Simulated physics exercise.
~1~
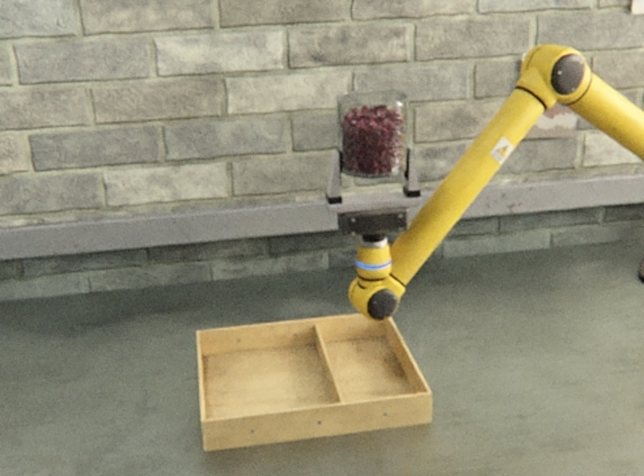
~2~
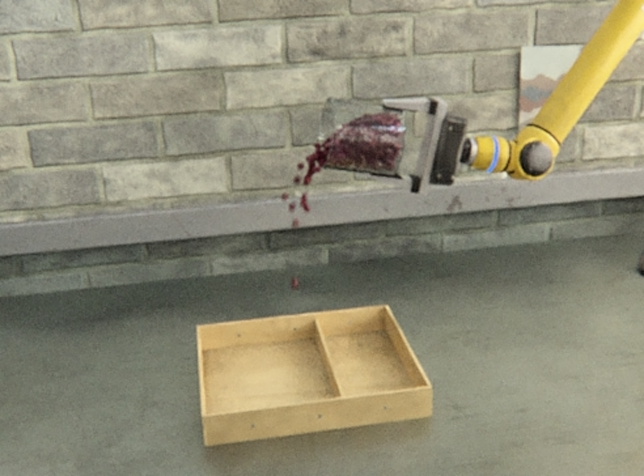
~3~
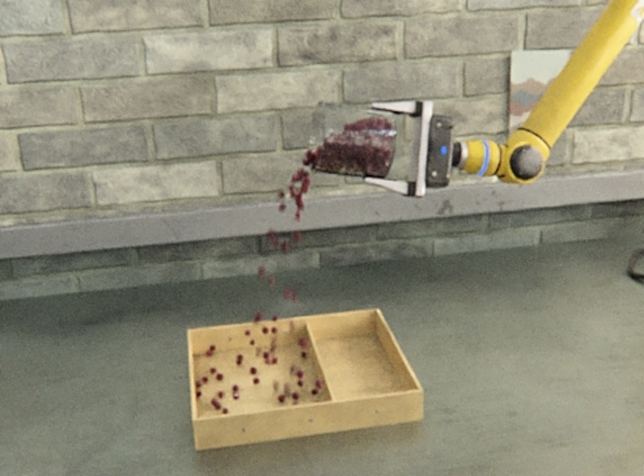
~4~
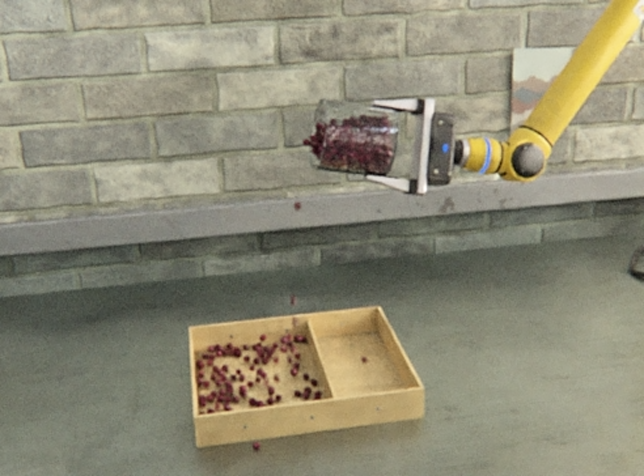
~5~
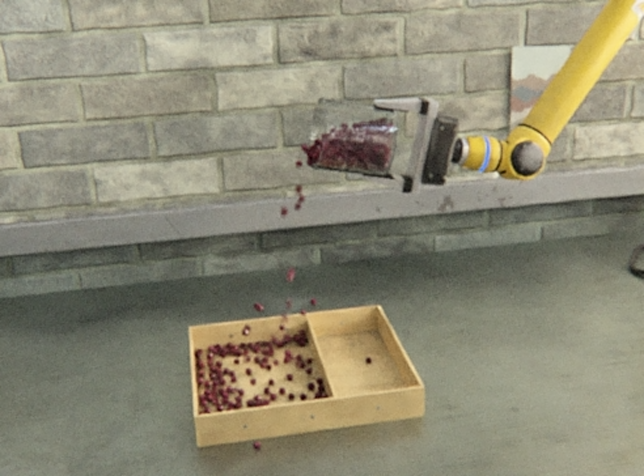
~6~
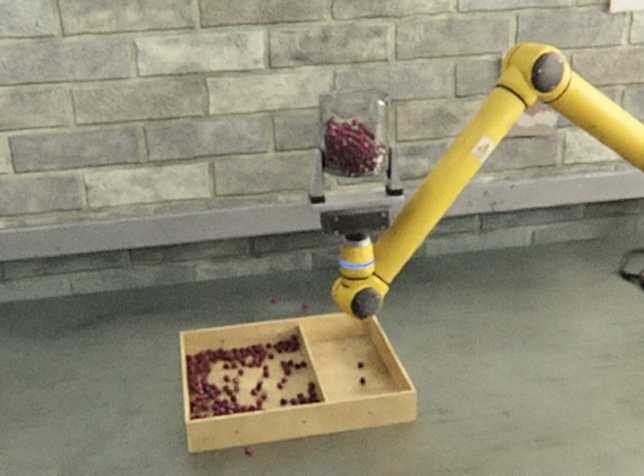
A yellow robot arm tips dark red beads from a clear tumbler into a divided wooden tray, then turns it upright.
